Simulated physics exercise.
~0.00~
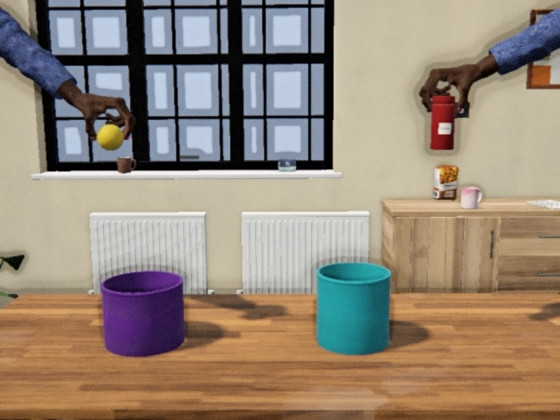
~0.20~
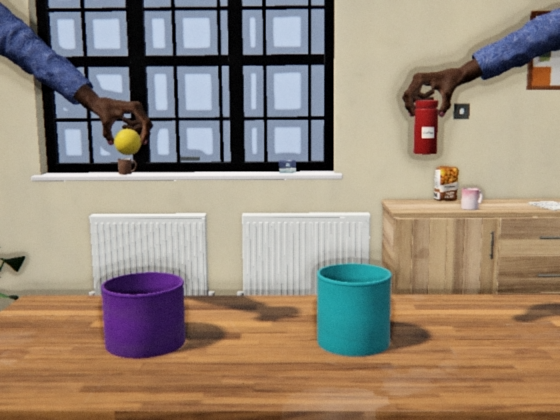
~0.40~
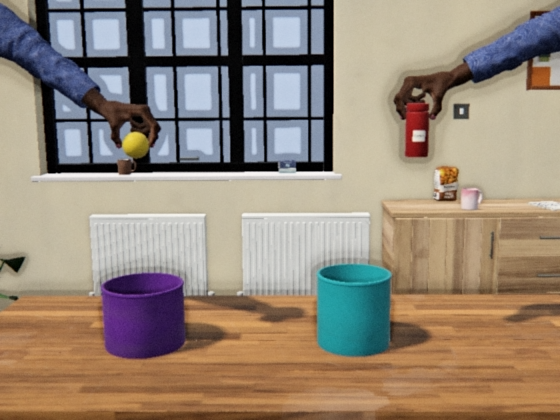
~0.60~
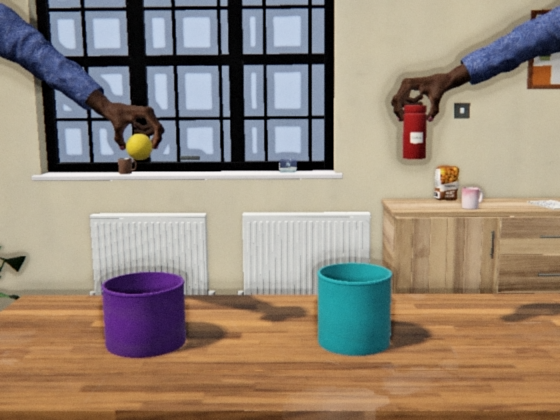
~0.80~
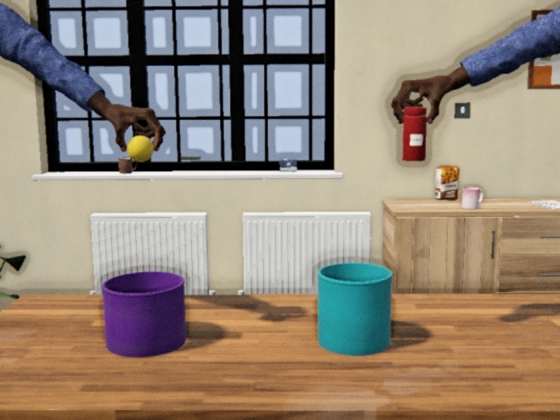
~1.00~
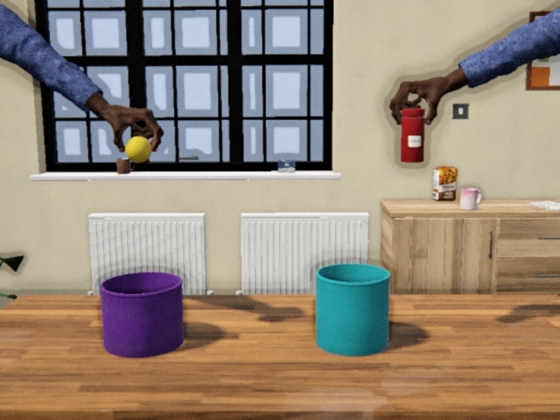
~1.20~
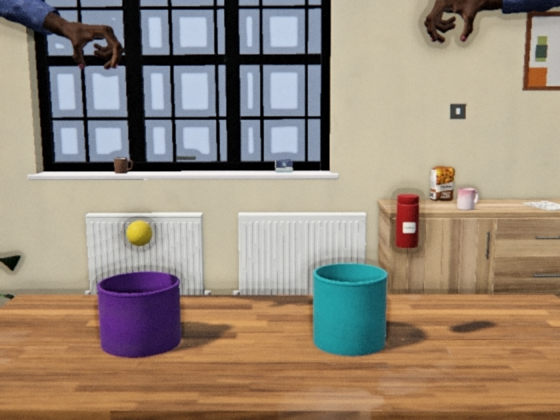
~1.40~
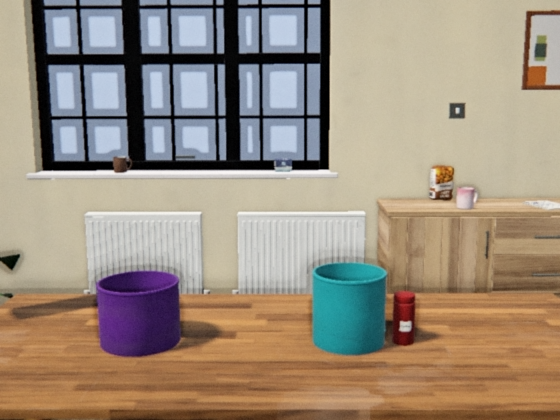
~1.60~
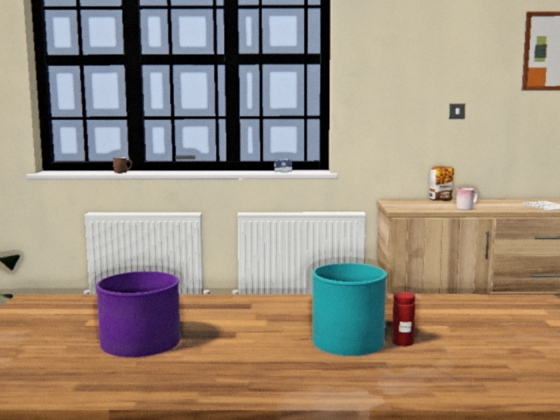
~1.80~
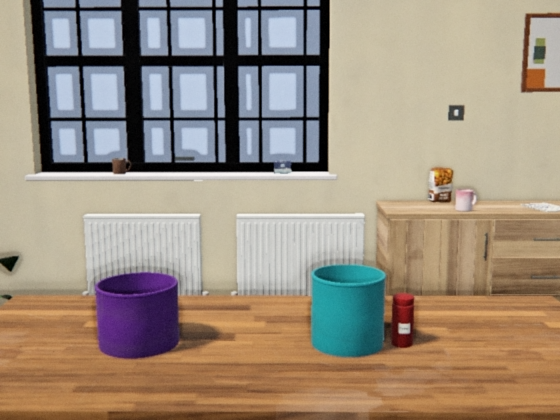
At first, two hands reach in from opposite sides above a wooden table, the left one holding a yellow lemon and the right one a red shaker, with a purple bin and a teal bin below. The lemon moves a little to the right while the shaker shifts left, and then both hold nearly still. Next, both hands let go and draw back, and the two things drop together. The lemon falls into the purple bin and disappears from view. The shaker misses the teal bin and ends standing upright on the table, just to its right.
